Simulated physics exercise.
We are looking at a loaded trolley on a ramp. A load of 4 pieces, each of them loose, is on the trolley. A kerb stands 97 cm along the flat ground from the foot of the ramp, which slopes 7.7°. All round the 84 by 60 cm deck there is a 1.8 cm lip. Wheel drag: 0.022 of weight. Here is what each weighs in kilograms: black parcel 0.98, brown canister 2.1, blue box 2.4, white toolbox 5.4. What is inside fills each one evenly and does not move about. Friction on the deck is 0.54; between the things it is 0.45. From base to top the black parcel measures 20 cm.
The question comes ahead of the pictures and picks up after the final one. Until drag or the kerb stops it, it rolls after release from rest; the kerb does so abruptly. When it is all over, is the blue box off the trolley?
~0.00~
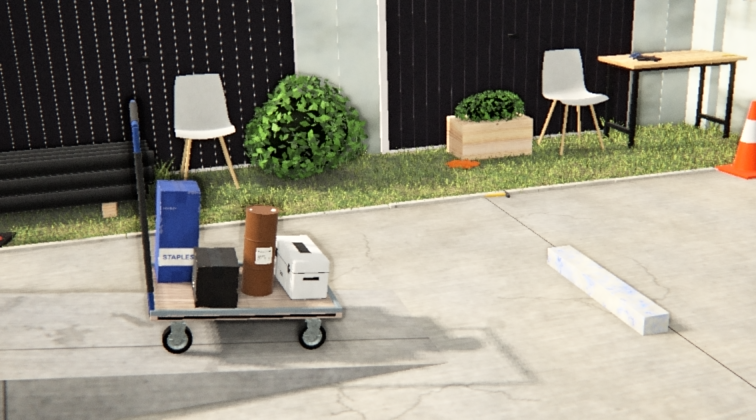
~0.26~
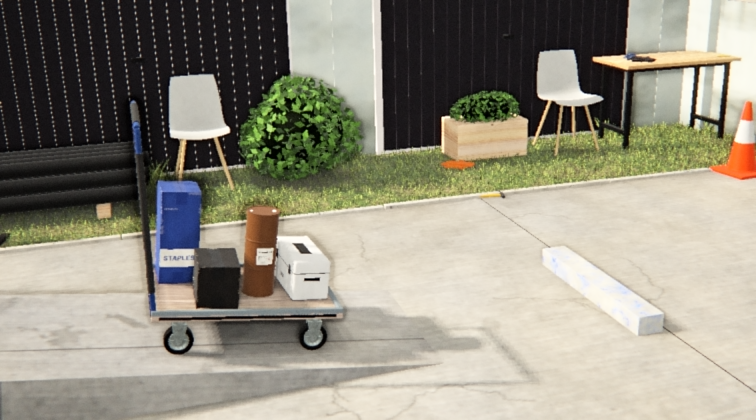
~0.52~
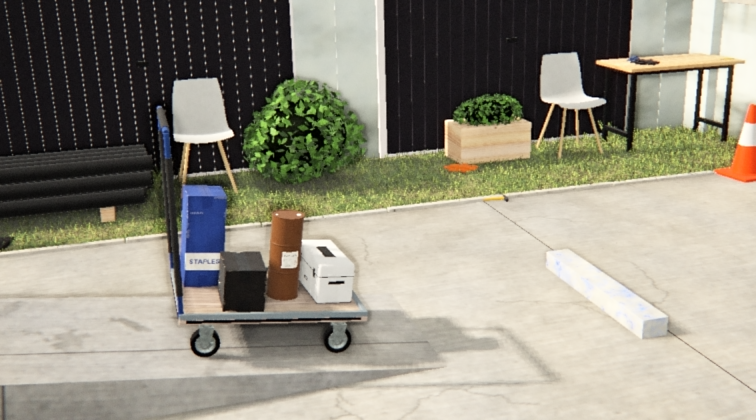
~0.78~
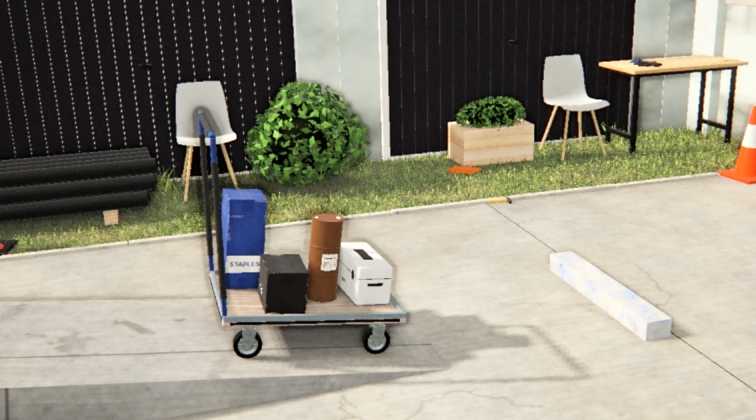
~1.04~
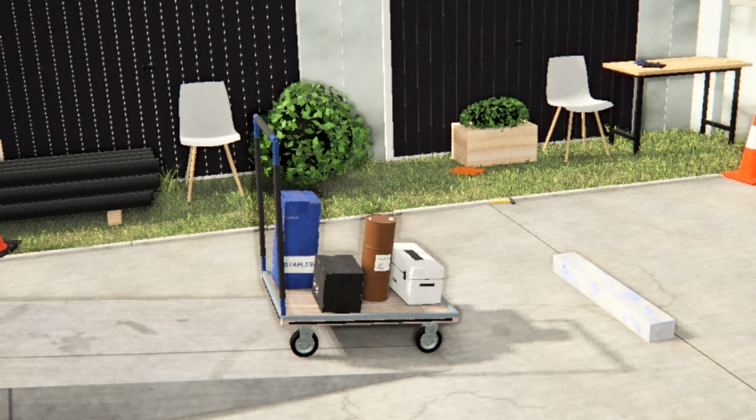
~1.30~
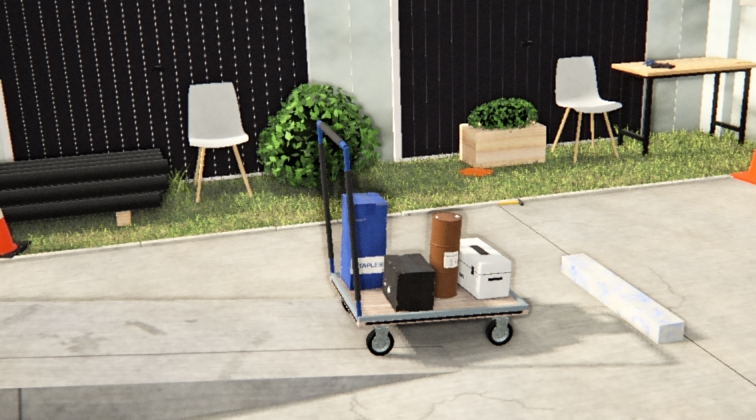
When it all settles, the blue box is still carried.
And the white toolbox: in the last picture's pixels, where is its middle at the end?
Its middle comes to rest around (596, 252).
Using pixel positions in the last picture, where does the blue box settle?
It settles at around (534, 234).
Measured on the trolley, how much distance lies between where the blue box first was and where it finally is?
Roughly 30 centimetres.
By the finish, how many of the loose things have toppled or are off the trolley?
Tally: 1.
By 1.70 s, 10 cm to the kerb.
By 1.90 s, trolley at the kerb; blue box rocked 9° off its seat near (498, 231); brown canister rocked 11° off its seat; white toolbox rocked 12° off its seat.
By 2.20 s, trolley at the kerb; blue box rocked 51° off its seat near (528, 231); black parcel 11 cm from its spot; brown canister 5 cm from its spot.
By 2.70 s, trolley at the kerb; blue box rocked 62° off its seat near (534, 234); brown canister rocked 4° off its seat; black parcel 9 cm from its spot.
When it is over (4.3 s), lying over on the trolley, blue box; the other 3 within 10 cm of the start. End places, in pixels of the last picture, blue box near (534, 234).
